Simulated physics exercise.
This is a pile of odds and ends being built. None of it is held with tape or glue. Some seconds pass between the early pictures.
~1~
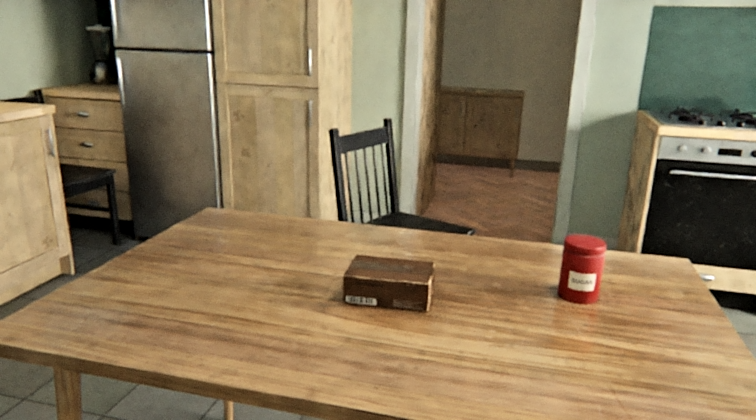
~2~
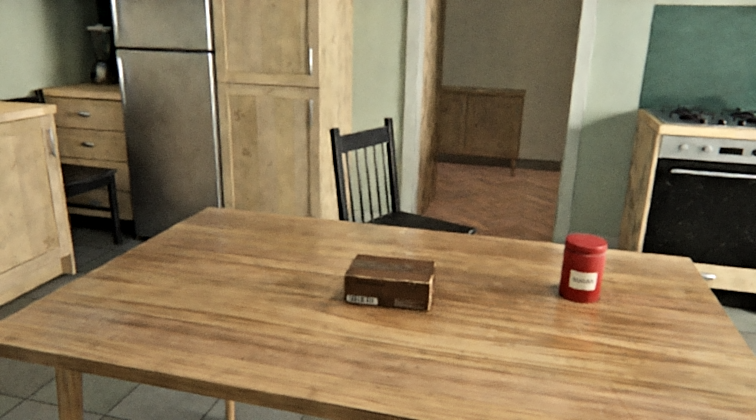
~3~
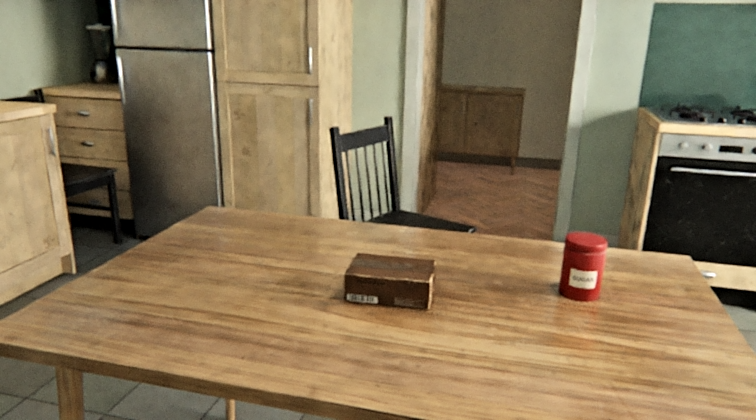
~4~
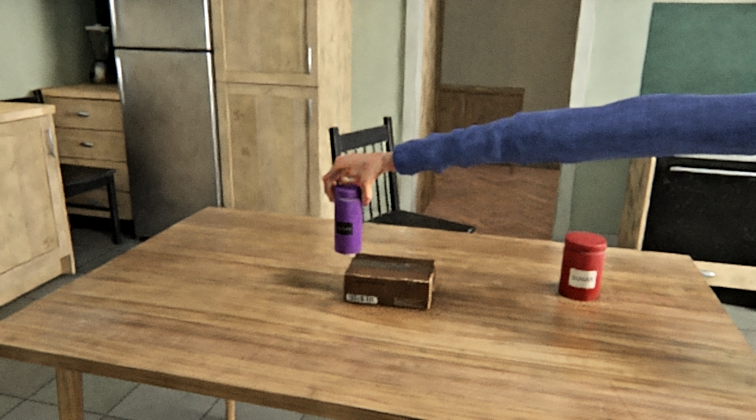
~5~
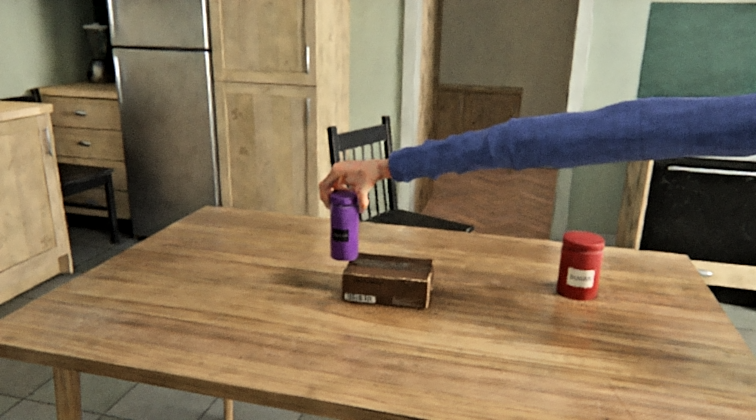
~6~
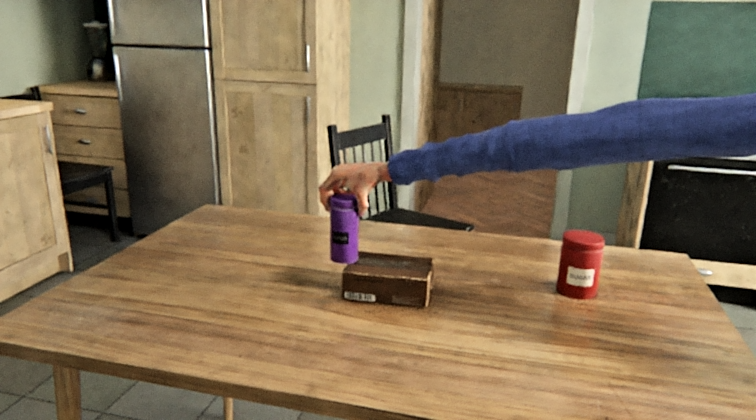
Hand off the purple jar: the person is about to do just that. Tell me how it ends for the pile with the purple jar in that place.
Doesn't stay standing.
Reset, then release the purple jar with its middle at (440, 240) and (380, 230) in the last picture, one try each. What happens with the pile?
Topples over, then stays standing.
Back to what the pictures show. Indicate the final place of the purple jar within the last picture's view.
Around (301, 269).
Then, 0.30 s past the last view, purple jar rocked 23° from its first pose near (332, 232).
Then, 0.40 s past the last view, purple jar now fallen.
Then, 0.50 s past the last view, things are still on the move.
Finally, fallen, purple jar; the other 2 still in place. Final places as the last picture's camera would see them, purple jar near (302, 269). The pile gives way.
